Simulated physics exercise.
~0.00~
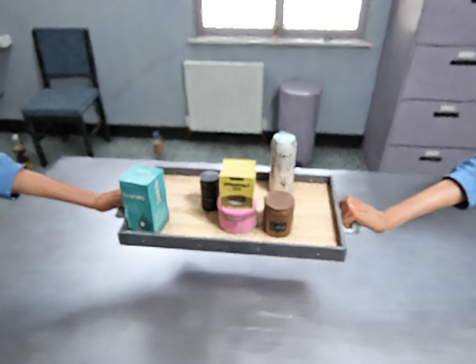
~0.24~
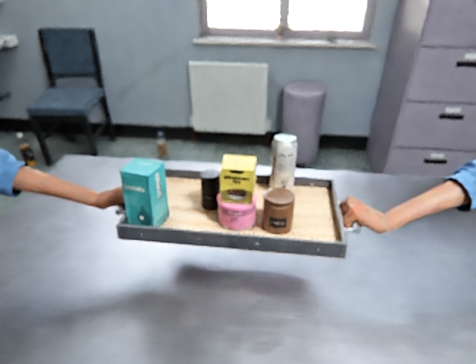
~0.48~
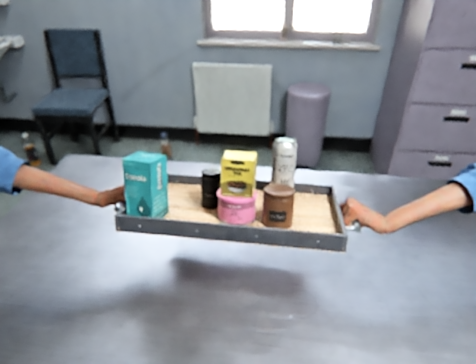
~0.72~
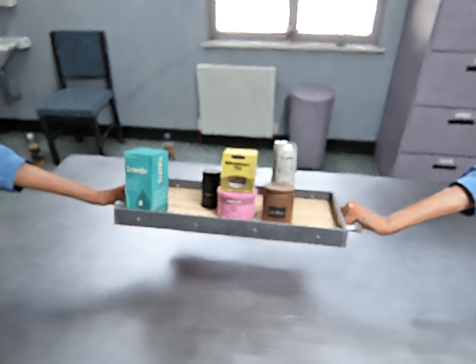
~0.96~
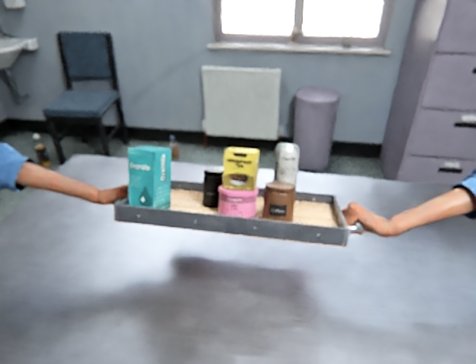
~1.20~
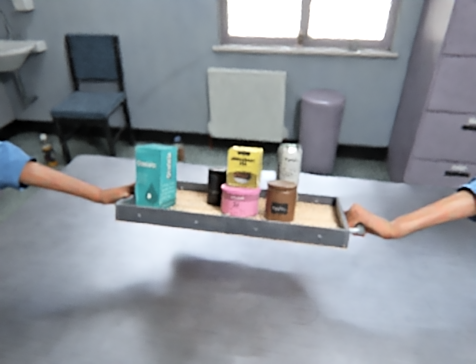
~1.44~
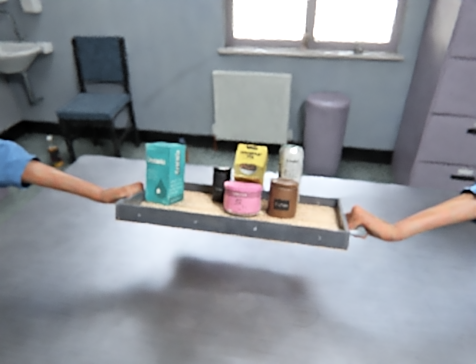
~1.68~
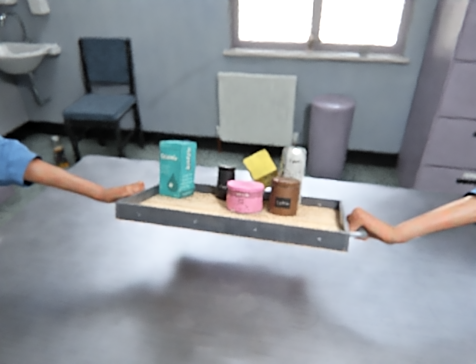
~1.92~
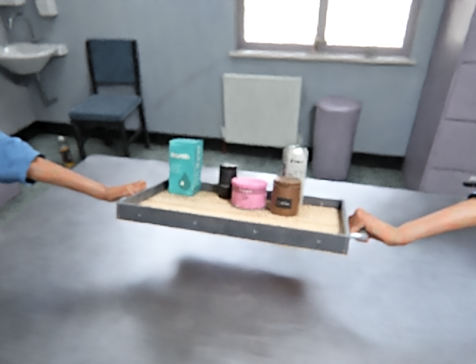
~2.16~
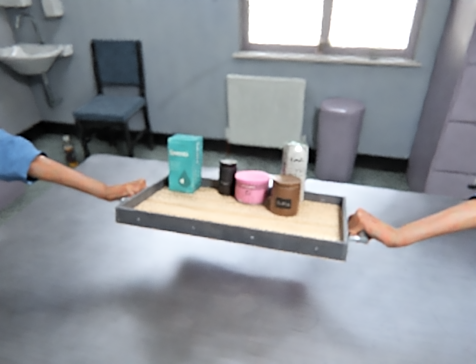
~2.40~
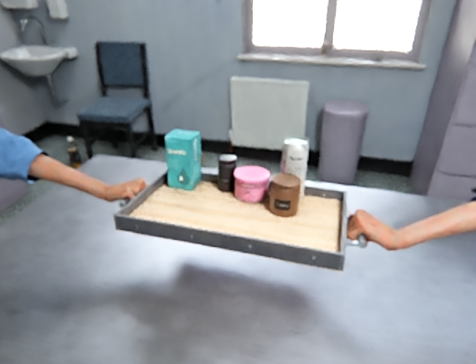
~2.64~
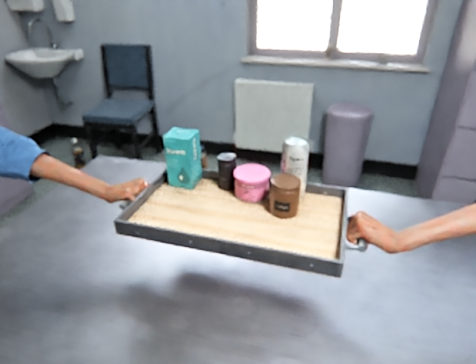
A tray held by two hands above a grey table starts fairly level, carrying a turquoise carton, a yellow carton, a pink tub, a brown jar, a black shaker and a white can. The hands dip its far edge, and the view drifts slightly sideways around the room. While the tray stays tilted, the turquoise carton slides to the right and away. The yellow carton then tips over behind the pink tub and drops out of sight. The hands level the tray again, leaving the other five items upright and grouped toward its far side.
